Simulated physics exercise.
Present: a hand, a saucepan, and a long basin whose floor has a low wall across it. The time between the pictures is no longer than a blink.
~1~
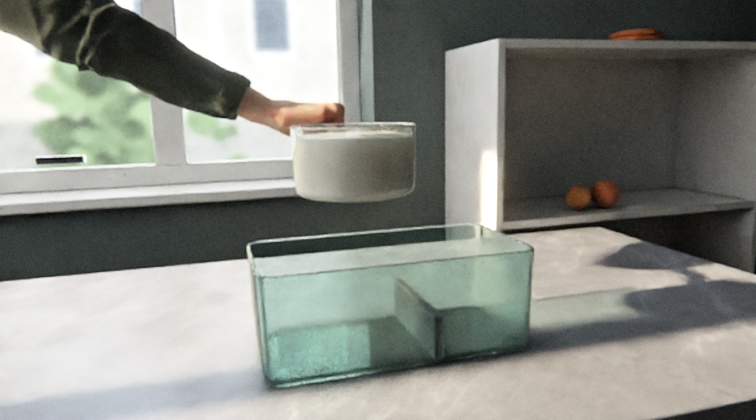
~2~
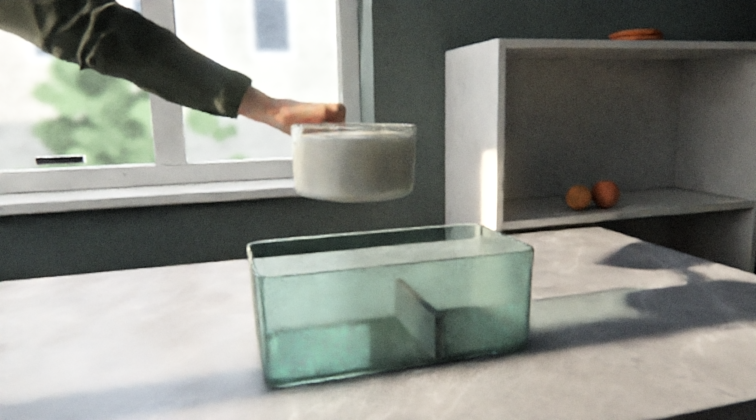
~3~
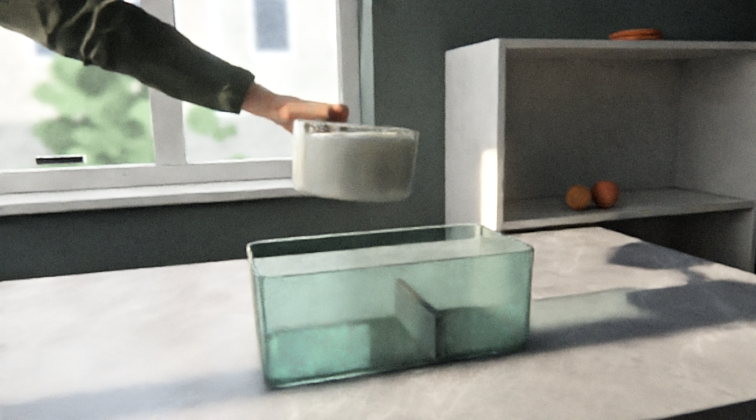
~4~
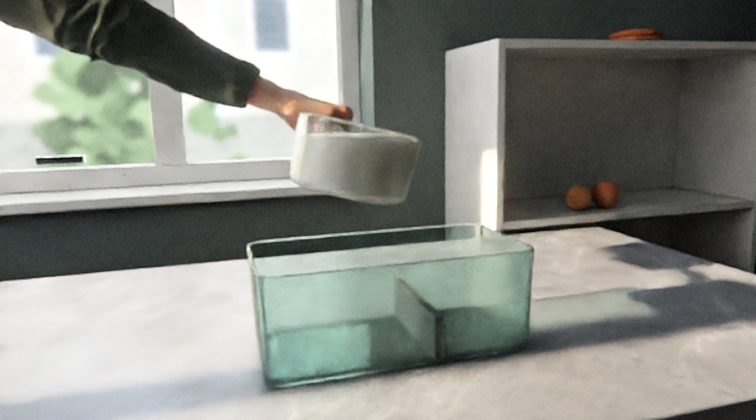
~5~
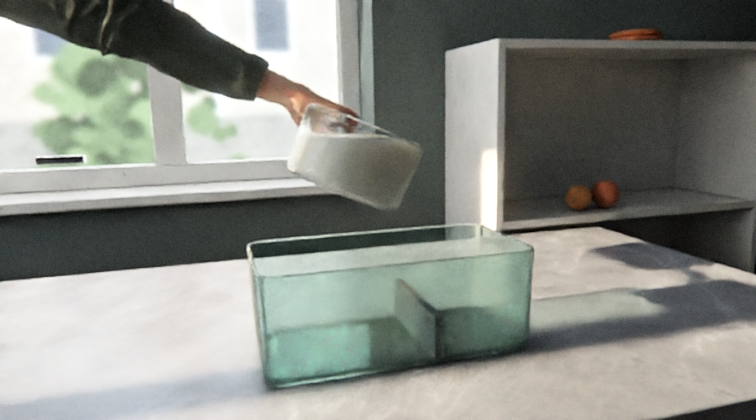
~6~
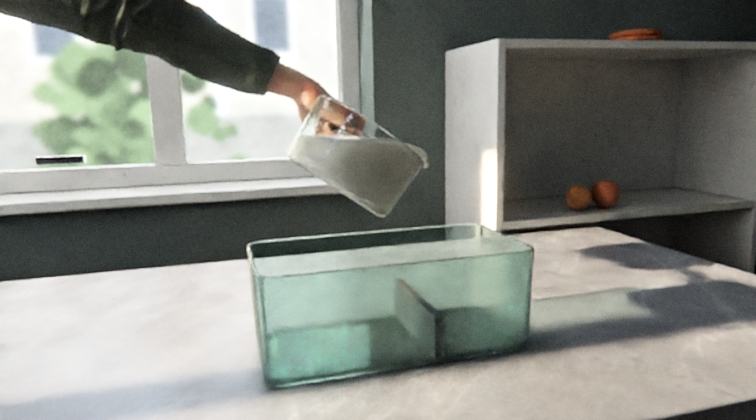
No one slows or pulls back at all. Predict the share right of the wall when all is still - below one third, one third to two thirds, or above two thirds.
The quantity right of the wall will come in past two thirds.
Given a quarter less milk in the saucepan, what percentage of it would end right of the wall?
About 80 per cent.
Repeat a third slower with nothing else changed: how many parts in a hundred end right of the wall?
Roughly 90 %.
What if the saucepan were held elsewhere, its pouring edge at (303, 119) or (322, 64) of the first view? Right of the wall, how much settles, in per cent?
About 15 per cent, then about 5 per cent.
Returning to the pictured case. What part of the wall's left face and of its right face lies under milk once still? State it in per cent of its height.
10 per cent for the left part, 80 for the right.
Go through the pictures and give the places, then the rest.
The first frame shows tilt 0°; pouring edge (411, 125); surface from (294, 138) to (408, 135); the long basin's rim runs from (252, 260) to (505, 237); the wall's top is at (416, 296).
The second frame shows tilt 2°; pouring edge (412, 127); surface from (295, 138) to (408, 135).
The third frame shows tilt 6°; pouring edge (414, 132); surface from (296, 136) to (410, 136).
The fourth frame shows tilt 14°; pouring edge (416, 140); surface from (298, 135) to (413, 139).
The fifth frame shows tilt 24°; pouring edge (418, 152); surface from (297, 142) to (417, 145); 1 per cent is over the edge.
The sixth frame shows tilt 36°; pouring edge (417, 165); surface from (296, 139) to (407, 154); 5 per cent is over the edge.
A moment on, the tilt is 98° and 29 per cent is still to pour, 0 is left of the wall and 39 right of it.
Next, the tilt is 101° and 7 per cent is still to pour, 6 is left of the wall and 71 right of it.
Then the tilt is 101° and 2 per cent is still to pour, 10 is left of the wall and 83 right of it.
Later the tilt is 101° and 0 per cent is still to pour, 15 is left of the wall and 81 right of it.
In the end 16 per cent lies left of the wall, 81 right of it and 3 outside.
